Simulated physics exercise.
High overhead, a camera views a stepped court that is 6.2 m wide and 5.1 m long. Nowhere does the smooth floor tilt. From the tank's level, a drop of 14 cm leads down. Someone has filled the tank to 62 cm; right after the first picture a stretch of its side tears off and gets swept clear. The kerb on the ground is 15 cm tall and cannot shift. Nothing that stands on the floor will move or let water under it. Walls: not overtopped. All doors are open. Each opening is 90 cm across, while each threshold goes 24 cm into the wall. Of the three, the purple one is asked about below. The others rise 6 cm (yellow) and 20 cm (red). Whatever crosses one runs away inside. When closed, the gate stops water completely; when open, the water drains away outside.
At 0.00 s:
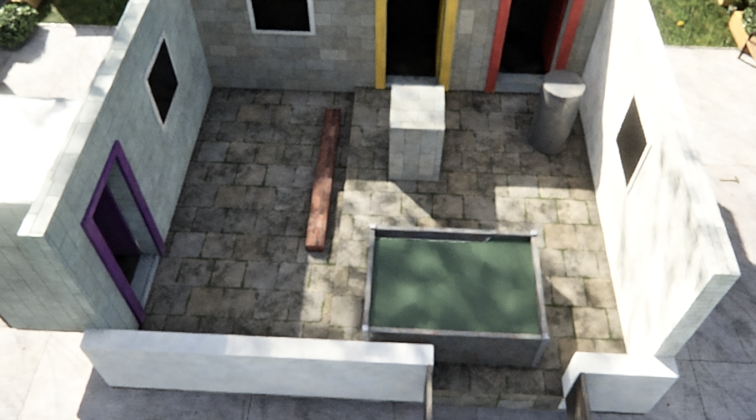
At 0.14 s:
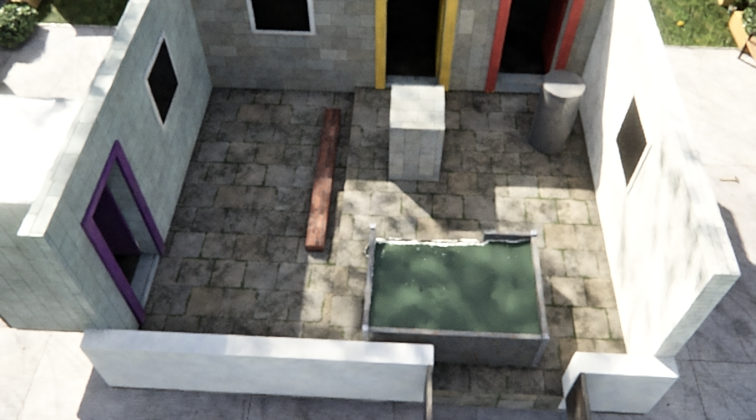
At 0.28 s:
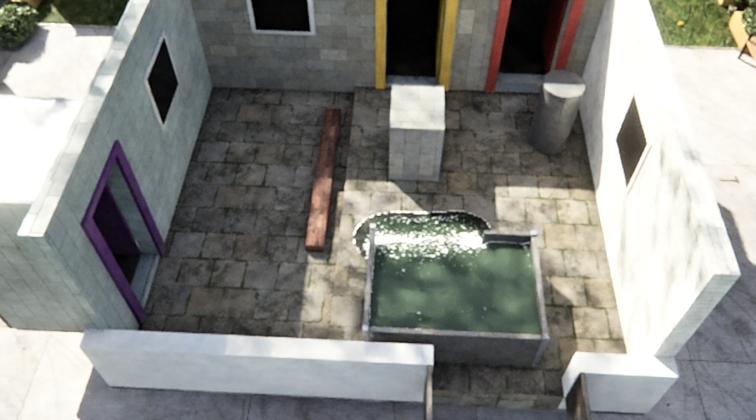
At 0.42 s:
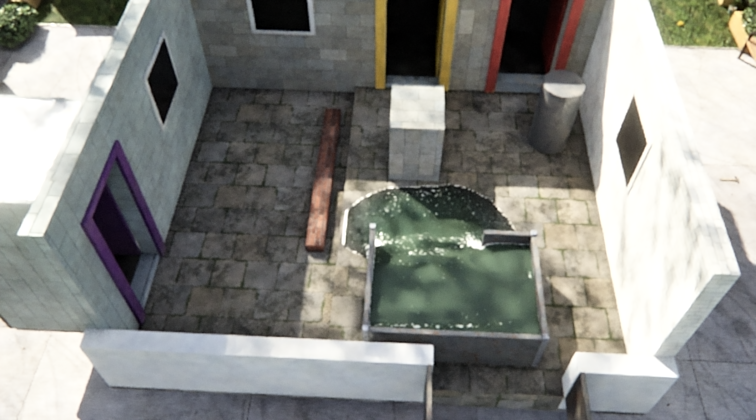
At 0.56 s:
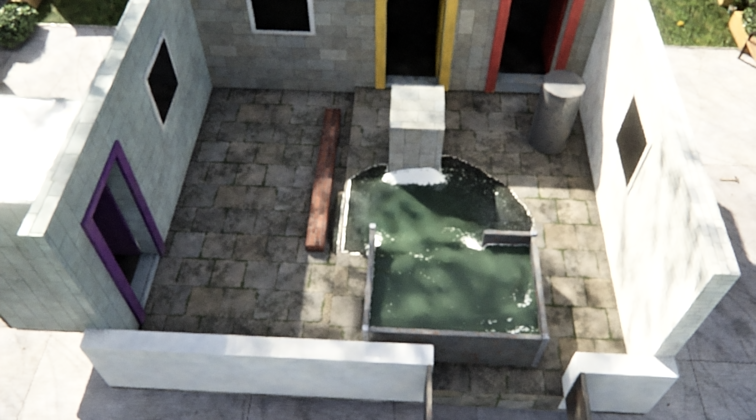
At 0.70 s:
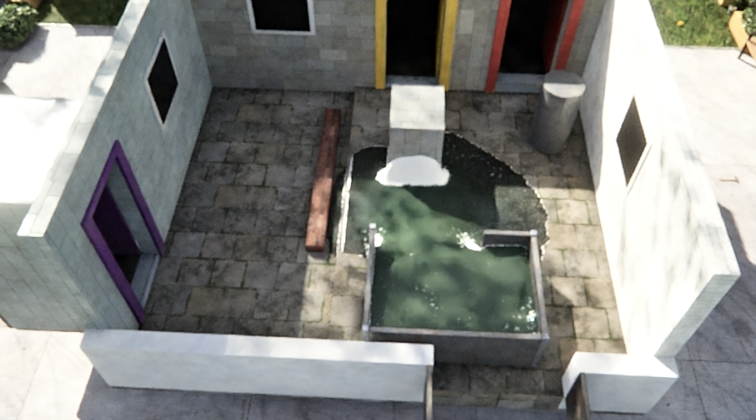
A walled stone courtyard with a tank of green water pouring out over its far side, spreading across paving around a pale block.
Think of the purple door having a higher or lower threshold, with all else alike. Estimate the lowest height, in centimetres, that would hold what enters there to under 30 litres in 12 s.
I would say about 7 cm.
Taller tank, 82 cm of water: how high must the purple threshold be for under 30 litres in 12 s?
The step needs to be some 10.5 cm.
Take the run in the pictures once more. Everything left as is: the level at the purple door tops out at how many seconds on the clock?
Approximately 9.0 s.
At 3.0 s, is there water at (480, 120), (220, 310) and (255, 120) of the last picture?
Those three come out soaked, bone-dry and soaked, in that order.
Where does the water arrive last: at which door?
Last: Purple.
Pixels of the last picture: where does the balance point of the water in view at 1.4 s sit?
Look at about (432, 237) in the last view.
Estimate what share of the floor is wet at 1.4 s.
Roughly 30 percent.
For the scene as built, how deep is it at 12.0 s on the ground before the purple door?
About 10.5 cm.
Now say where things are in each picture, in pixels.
The tank at (453, 282) is whole and still, 62 cm deep; the purple door at (130, 242) is dry, in the first picture.
Water pours out on the far side and has run 0.3 m, to a hidden place; about 9 cm deep outside, 62 cm at the back, in the second picture.
Water pours out on the far side and has run 0.8 m, to (450, 215); about 11 cm deep outside, 60 cm at the back, in the third picture.
Water pours out on the far side and has run 1.3 m, to (441, 189); about 9 cm deep outside, 54 cm at the back, in the fourth picture.
Water pours out on the far side and has run 1.9 m, to (445, 160); about 7 cm deep outside, 55 cm at the back, in the fifth picture.
The gap is on the far side, the front 2.4 m out at a hidden place; the back of the tank holds 50 cm; 2.5 m in a straight line remain to the purple door at (130, 242), in the sixth picture.
After 1.4 s water covers 30 % of the floor, deepest (40 cm) near (409, 188); it has not reached the purple door.
After 3.0 s water covers 65 % of the floor, deepest (30 cm) near (213, 89); it has not reached the purple door.
After 12.0 s water covers 90 % of the floor, deepest (13 cm) near (338, 182); 10 cm at the purple door, 8 litres in over its 9 cm threshold.
At the purple door as built, the water arrived by 4.0 s and peaked near 12 cm at 9.0 s.
Run again over the same 12 s with other heights there, 48 litres in over 5.5 cm, 17 litres over 8 cm. The limit of 30 litres is kept from about 7 cm up.
